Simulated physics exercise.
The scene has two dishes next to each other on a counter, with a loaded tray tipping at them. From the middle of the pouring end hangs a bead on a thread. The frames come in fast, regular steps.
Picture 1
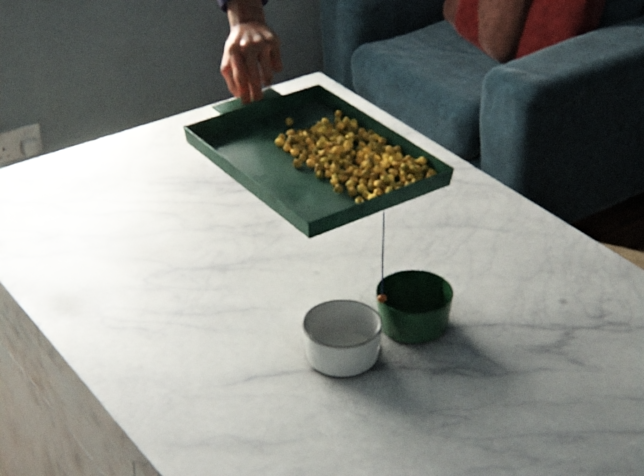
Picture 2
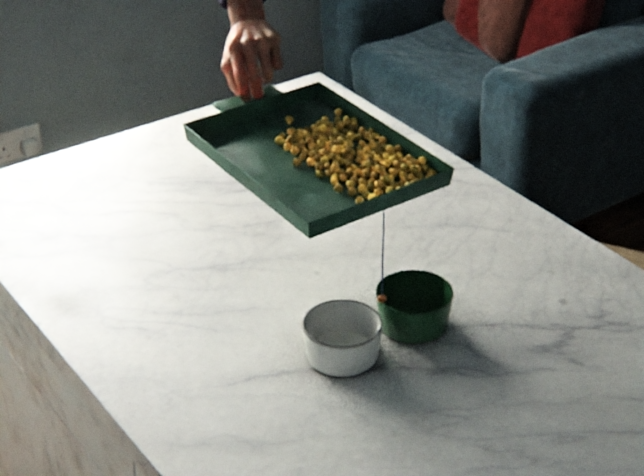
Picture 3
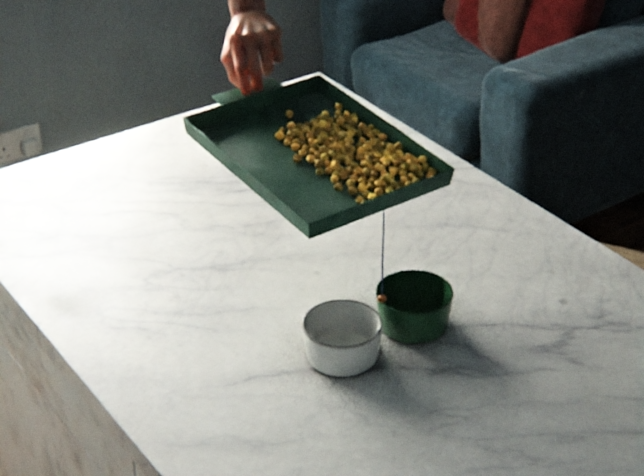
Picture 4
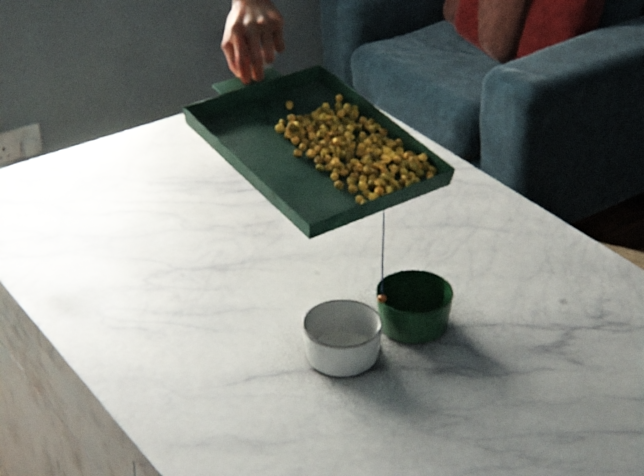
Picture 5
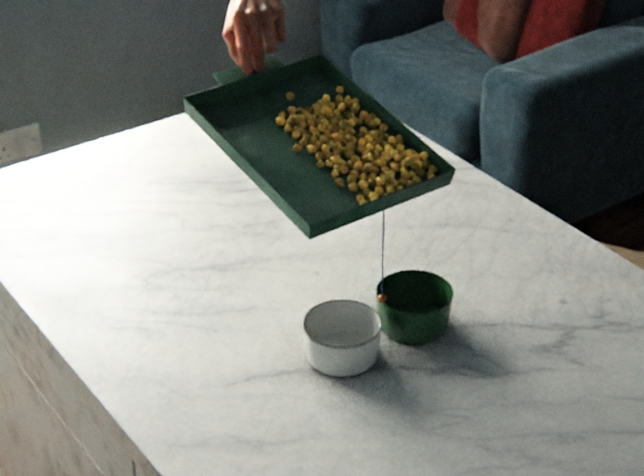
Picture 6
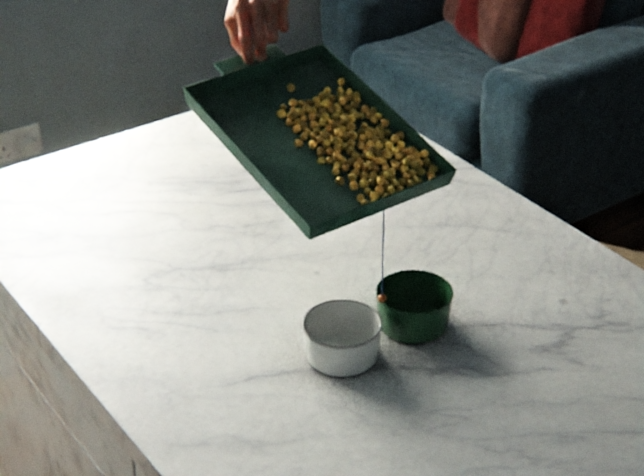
To begin with, a hand holds the far end of a green tray of yellow puffed corn balls, nearly level above a marble table with a white dish and a green dish. The hand then lifts that end gradually, slanting the tray a little toward the dishes, while the corn stays bunched on the right and the thread hangs still.
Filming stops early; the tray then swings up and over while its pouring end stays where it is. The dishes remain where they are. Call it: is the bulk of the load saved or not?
The bulk is not saved.
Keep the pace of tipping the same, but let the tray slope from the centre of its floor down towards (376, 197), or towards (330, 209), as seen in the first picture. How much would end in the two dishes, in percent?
The first gives 0 %, the second 30 %.
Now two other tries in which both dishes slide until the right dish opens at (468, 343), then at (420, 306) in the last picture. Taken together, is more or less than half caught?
At place one the minor share; at place two the minor share.
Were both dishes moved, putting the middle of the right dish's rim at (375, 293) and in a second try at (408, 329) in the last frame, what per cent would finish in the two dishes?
The first try gives 0 per cent, the second 50 per cent.
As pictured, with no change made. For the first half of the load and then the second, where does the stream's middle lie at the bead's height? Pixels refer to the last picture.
The opening part goes through (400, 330); what follows goes through (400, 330).
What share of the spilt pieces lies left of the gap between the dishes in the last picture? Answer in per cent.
Looks like close to 30 per cent of it.
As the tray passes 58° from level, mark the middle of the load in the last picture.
The middle of the pieces sits at roughly (388, 165).
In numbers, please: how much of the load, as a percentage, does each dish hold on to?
I'd say the left dish holds some 0 % and the right dish some 0 %.
Soon, tray tipped steeply; nearly all on the tray; a stray few in the air.
A while on, tray tipped right over; most on the tray; a stray few outside both; a small part in the air.
Towards the end, tray tipped past a quarter turn; a stray few in the left dish; nearly all outside both.
Finally, tray tipped past a quarter turn; a stray few in the left dish; none in the right dish; nearly all outside both.
